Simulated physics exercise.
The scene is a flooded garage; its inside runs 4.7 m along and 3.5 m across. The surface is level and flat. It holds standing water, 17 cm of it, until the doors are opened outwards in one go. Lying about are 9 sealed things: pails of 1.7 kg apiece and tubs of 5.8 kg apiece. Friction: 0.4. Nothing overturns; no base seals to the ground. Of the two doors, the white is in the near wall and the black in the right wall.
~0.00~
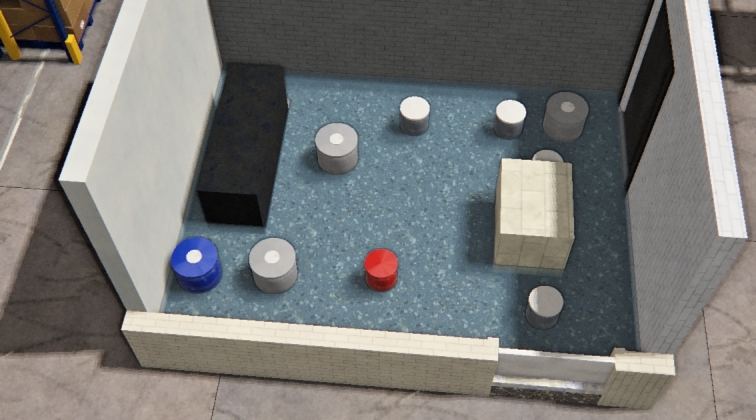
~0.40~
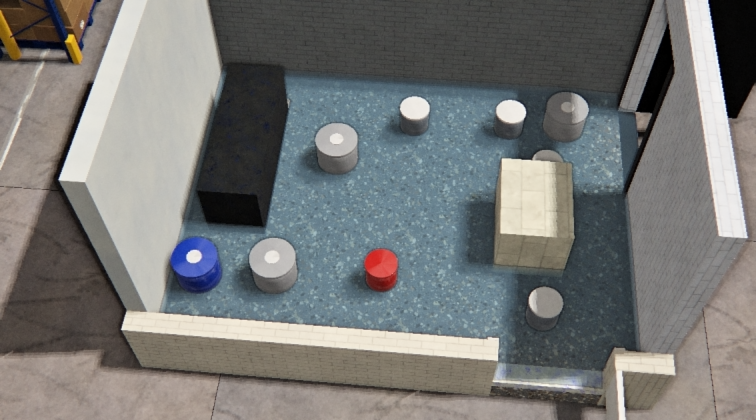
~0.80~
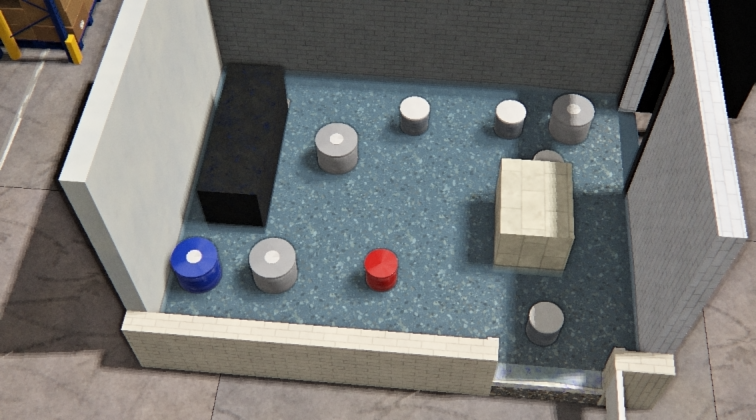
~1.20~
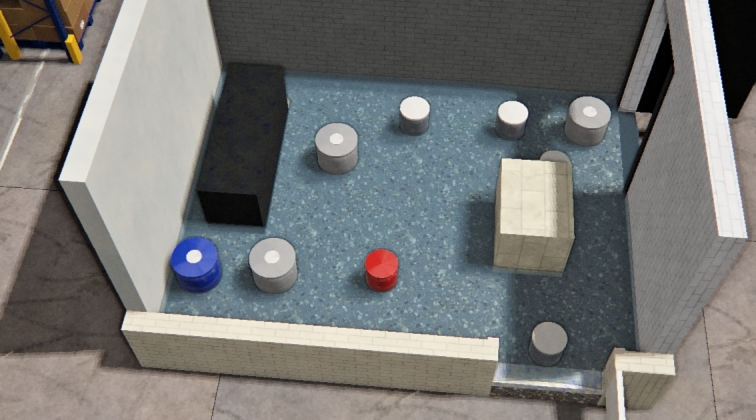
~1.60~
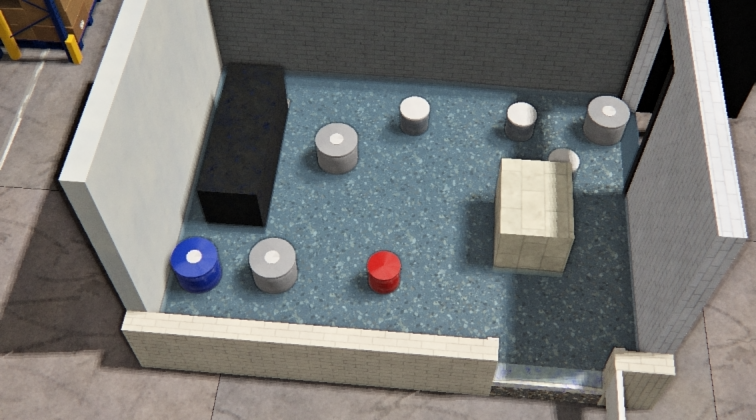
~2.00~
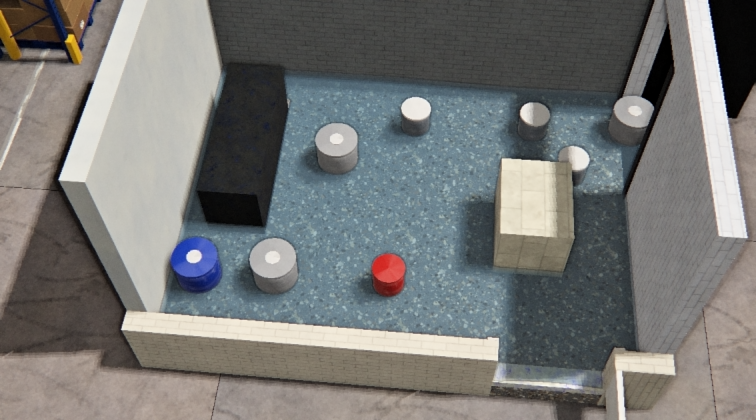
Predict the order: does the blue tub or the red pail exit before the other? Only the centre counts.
It is the red one that exits before the other.
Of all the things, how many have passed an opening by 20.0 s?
Result: 8.
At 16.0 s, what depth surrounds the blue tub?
Depth approx. 6 cm.
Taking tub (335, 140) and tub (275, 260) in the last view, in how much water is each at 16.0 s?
Depths: Near 6 cm, then near 5 cm.
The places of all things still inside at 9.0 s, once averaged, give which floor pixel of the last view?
They're centred close to (360, 241).
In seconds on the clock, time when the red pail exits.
Roughly 6.5 s, I'd say.
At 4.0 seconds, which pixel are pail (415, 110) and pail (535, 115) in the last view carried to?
First near (466, 112), second near (626, 125).
After 4.0 s the blue tub is near (202, 261), 0.1 m from its start, afloat; the red pail is near (443, 285), 0.6 m from its start, afloat; 3 of 9 are out; 6 afloat.
After 9.0 s the blue tub is near (259, 268), 0.6 m from its start, afloat; the red pail has gone out (at 6.3 s); 6 of 9 are out; 3 afloat.
After 16.0 s the blue tub is near (343, 281), 1.5 m from its start, afloat; the red pail has gone out (at 6.3 s); 6 of 9 are out; 3 afloat.
After 20.0 s the blue tub is near (397, 289), 2.0 m from its start, afloat; the red pail has gone out (at 6.3 s); 8 of 9 are out; 1 afloat.
